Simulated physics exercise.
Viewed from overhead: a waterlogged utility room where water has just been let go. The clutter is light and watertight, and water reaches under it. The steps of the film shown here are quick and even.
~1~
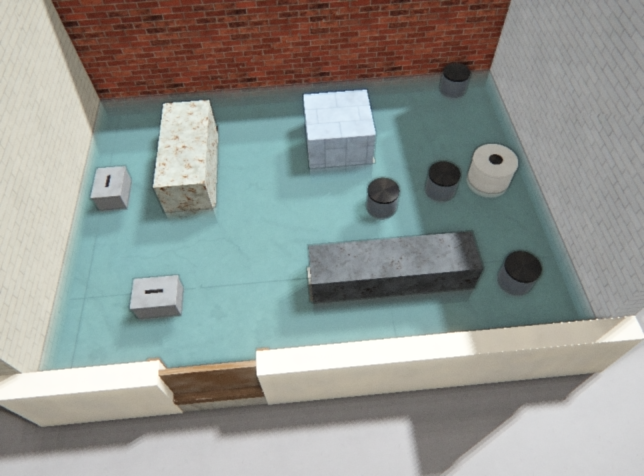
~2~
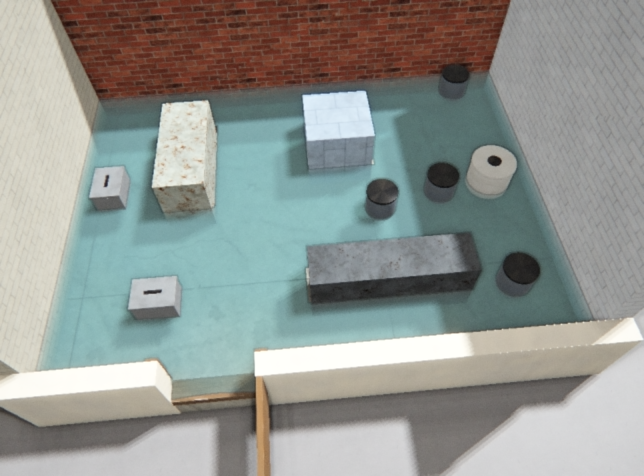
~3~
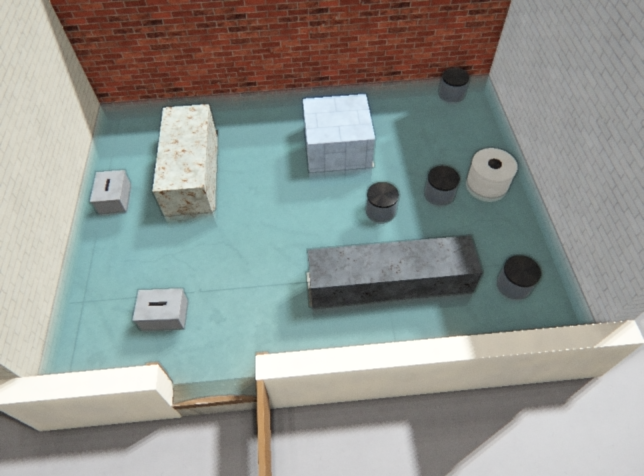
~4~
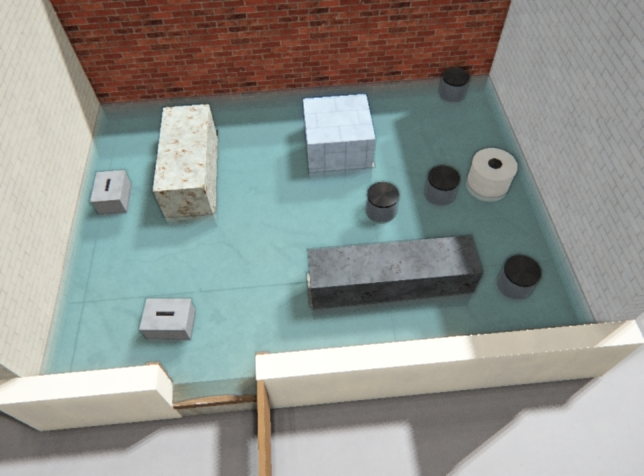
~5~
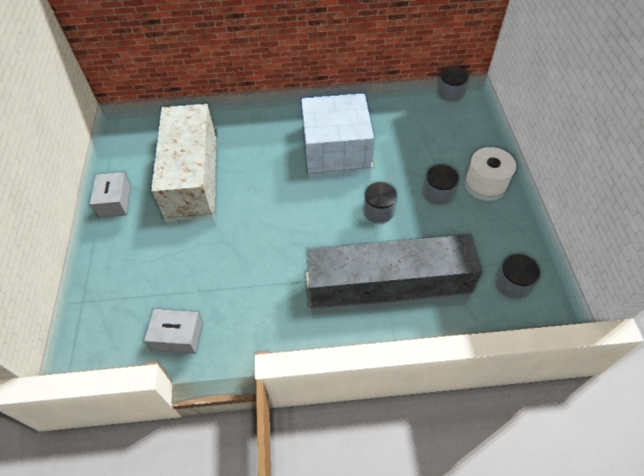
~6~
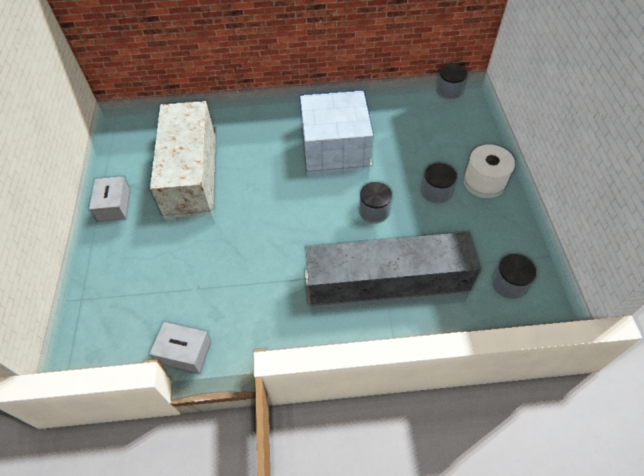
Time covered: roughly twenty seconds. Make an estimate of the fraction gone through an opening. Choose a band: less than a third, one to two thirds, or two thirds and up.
One to two thirds.
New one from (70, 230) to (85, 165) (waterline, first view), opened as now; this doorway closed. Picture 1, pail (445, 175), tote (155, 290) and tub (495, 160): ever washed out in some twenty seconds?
The three give no escape, escape and no escape, in that order.
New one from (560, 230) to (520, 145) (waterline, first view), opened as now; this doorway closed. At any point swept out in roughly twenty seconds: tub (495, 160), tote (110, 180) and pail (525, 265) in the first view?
First one flushed away, second held back, third flushed away.
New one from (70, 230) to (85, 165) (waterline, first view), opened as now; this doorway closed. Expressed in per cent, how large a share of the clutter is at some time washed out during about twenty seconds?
It comes to about 30 per cent.
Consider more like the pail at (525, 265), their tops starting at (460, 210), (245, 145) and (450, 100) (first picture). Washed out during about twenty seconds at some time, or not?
Outcomes in turn are not expelled, expelled, not expelled.
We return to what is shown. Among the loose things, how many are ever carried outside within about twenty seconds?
The total is 4.
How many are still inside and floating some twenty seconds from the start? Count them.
Well, I'd say 3.
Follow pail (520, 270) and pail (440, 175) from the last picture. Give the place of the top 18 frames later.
Around (397, 315) and (420, 206).
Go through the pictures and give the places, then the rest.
A tote at (154, 292) floats; a tote at (108, 182) floats; 0 of 7 have shifted, in the first frame.
A tote at (153, 292), afloat; a tote at (107, 182), afloat; 0 of 7 have shifted, in the second frame.
A tote at (158, 304), afloat, close to its start; a tote at (108, 186), afloat; 1 of 7 have shifted, in the third frame.
A tote at (165, 314) floats, close to its start; a tote at (108, 186) floats; 1 of 7 have shifted, in the fourth frame.
A tote at (172, 326) floats, a stride from its start; a tote at (107, 188), afloat; 1 of 7 have shifted, in the fifth frame.
A tote at (178, 343) floats, a stride from its start; a tote at (107, 192), afloat, close to its start; 3 of 7 have shifted, in the sixth frame.
A moment on, 1 of 7 are out; 6 afloat.
Next, 1 of 7 are out; 6 afloat.
Later, 3 of 7 are out; 4 afloat.
In the end, 4 of 7 are out; 3 afloat.
